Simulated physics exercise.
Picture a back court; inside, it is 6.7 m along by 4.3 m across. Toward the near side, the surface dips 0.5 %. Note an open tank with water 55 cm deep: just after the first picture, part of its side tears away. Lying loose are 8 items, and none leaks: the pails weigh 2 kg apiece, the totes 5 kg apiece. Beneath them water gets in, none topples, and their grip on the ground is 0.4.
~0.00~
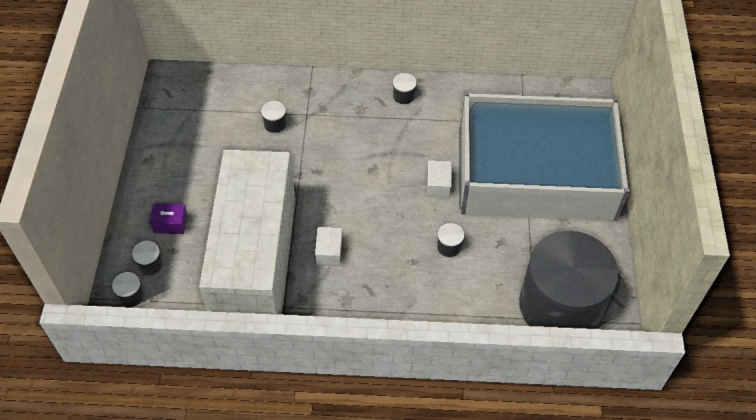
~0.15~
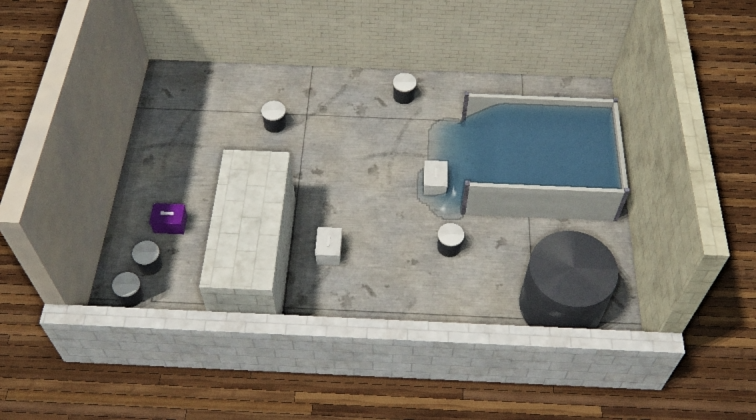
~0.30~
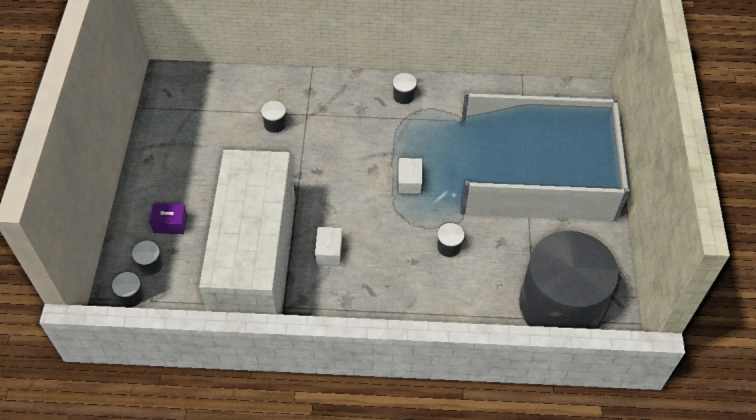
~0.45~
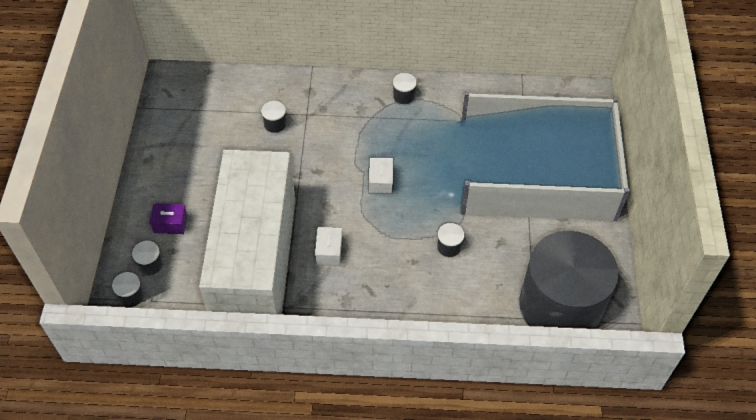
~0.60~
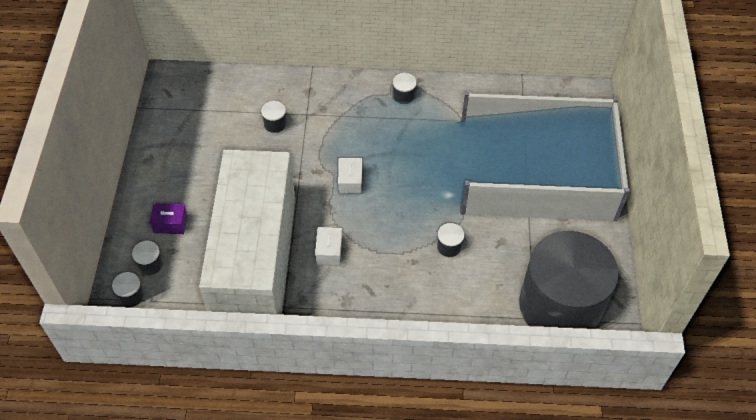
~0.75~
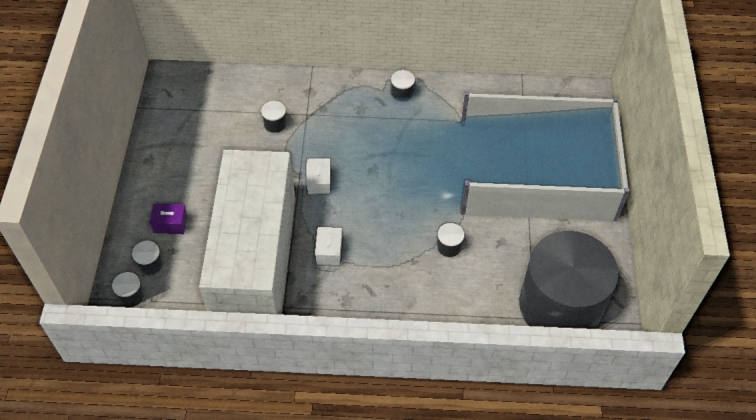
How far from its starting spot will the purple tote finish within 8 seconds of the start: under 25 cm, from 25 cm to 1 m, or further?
From 25 cm to 1 m away.
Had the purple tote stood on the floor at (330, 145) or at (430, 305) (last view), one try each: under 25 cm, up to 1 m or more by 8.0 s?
Try one, it is swept a long way; try two, it is swept a long way.
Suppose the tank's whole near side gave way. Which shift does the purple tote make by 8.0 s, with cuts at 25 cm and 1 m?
My answer is that the purple tote remains put.
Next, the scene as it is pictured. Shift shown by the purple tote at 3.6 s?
About 0 cm.
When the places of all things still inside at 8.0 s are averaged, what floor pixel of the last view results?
About (266, 234).
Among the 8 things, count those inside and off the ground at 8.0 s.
At that instant the tally stands at 8.
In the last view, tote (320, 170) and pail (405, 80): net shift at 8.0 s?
350 cm and 400 cm, respectively.
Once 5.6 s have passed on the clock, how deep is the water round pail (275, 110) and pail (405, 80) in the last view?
I'd put it at 10 cm and 8 cm respectively.
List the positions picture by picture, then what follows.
The purple tote at (167, 214), on the bottom; water covers 2.6 m2; 0 of 8 have shifted, in the first frame.
The purple tote at (167, 214), on the bottom; water covers 3.2 m2; 0 of 8 have shifted, in the second frame.
The purple tote at (167, 214) rests on the ground; 4.1 m2 under water; 1 of 8 have shifted, in the third frame.
The purple tote at (167, 214) rests on the ground; water covers 5.2 m2; 1 of 8 have shifted, in the fourth frame.
The purple tote at (167, 214) rests on the ground; 6.5 m2 under water; 1 of 8 have shifted, in the fifth frame.
The purple tote at (167, 214) rests on the ground; water covers 7.9 m2; 2 of 8 have shifted, in the sixth frame.
After 1.6 s the purple tote is near (167, 214), 0.0 m from its start, aground; 2 afloat.
After 3.6 s the purple tote is near (169, 214), 0.0 m from its start, aground; 3 afloat.
After 5.6 s the purple tote is near (187, 257), 0.8 m from its start, afloat; 6 afloat.
After 8.0 s the purple tote is near (115, 234), 0.7 m from its start, afloat; 8 afloat.
